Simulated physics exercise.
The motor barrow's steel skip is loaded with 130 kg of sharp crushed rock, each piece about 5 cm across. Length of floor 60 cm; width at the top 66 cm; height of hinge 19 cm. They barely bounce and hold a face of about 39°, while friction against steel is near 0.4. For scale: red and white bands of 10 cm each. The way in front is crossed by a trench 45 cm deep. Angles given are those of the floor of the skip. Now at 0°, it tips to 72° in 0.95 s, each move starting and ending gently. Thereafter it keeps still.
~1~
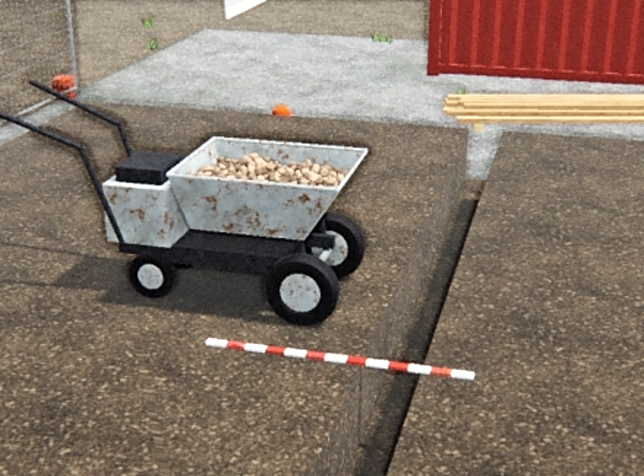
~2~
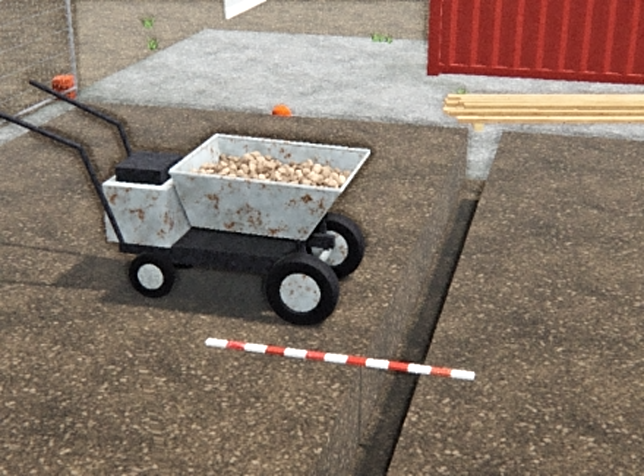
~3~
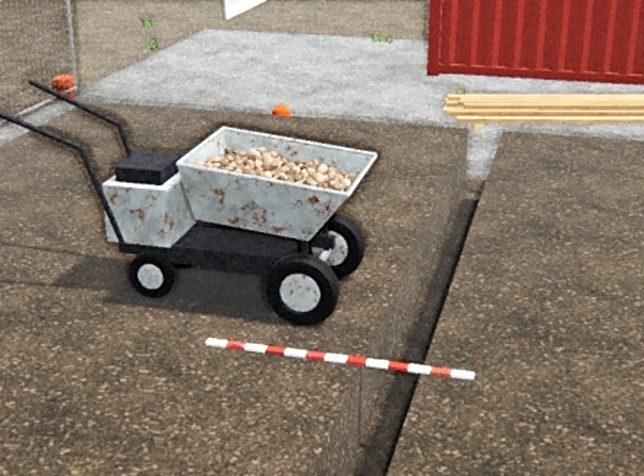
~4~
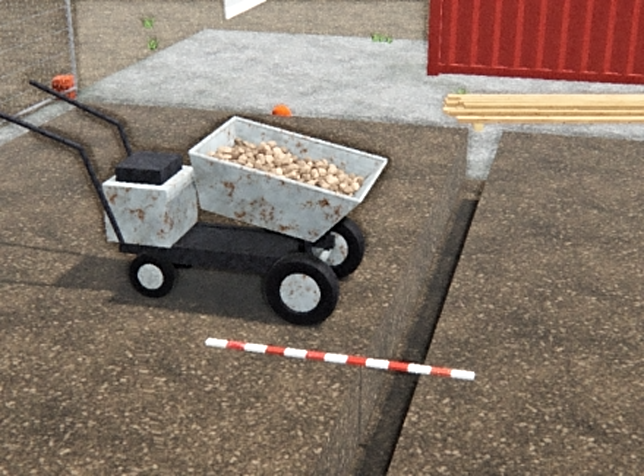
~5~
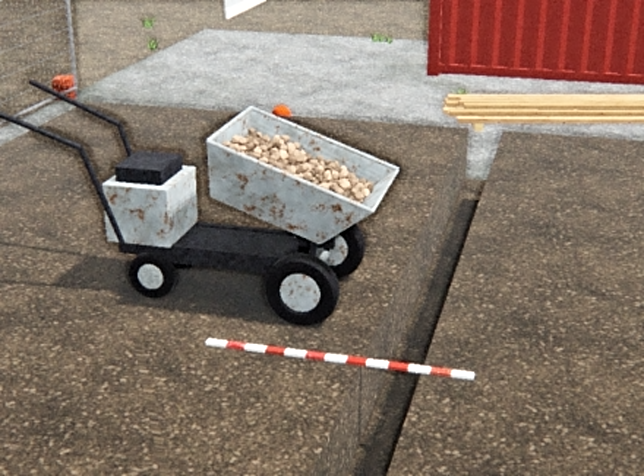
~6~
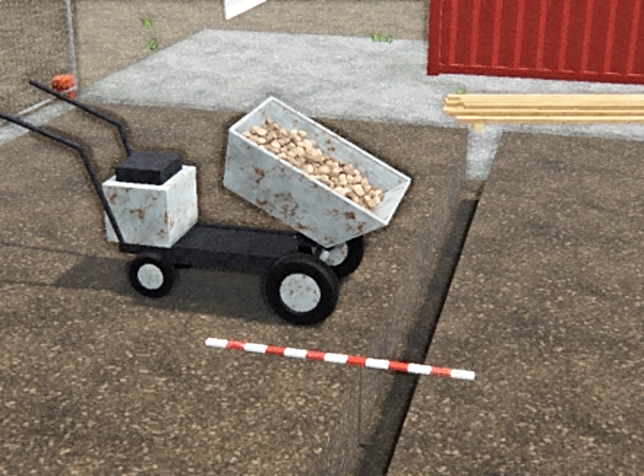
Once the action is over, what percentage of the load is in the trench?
About 33 in every hundred.
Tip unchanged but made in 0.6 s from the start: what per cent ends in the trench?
In that case, around 20%.
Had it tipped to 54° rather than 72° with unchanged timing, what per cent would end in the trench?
It would be near 5 per cent.
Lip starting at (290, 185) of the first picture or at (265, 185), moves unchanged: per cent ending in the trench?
From the first spot near 65, from the second near 65 per cent.
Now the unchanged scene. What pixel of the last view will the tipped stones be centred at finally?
Near (455, 313).
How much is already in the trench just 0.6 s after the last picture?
0 per cent, give or take.
Then, 0.3 s after the last picture the floor is at 61°, 100 % in the skip; the foremost stones are at (413, 265).
Then, 0.6 s after the last picture the floor is at 72°, 82 % in the skip, 2 % in the trench, 16 % past the trench; the foremost stones are at (488, 320).
Then, 1.0 s after the last picture the floor is at 72°, 50 % in the skip, 7 % in the trench, 43 % past the trench; the foremost stones are at (596, 334).
Then, 2.9 s after the last picture the floor is at 72°, 26 % in the skip, 33 % in the trench, 41 % past the trench; the foremost stones are past the picture's edge.
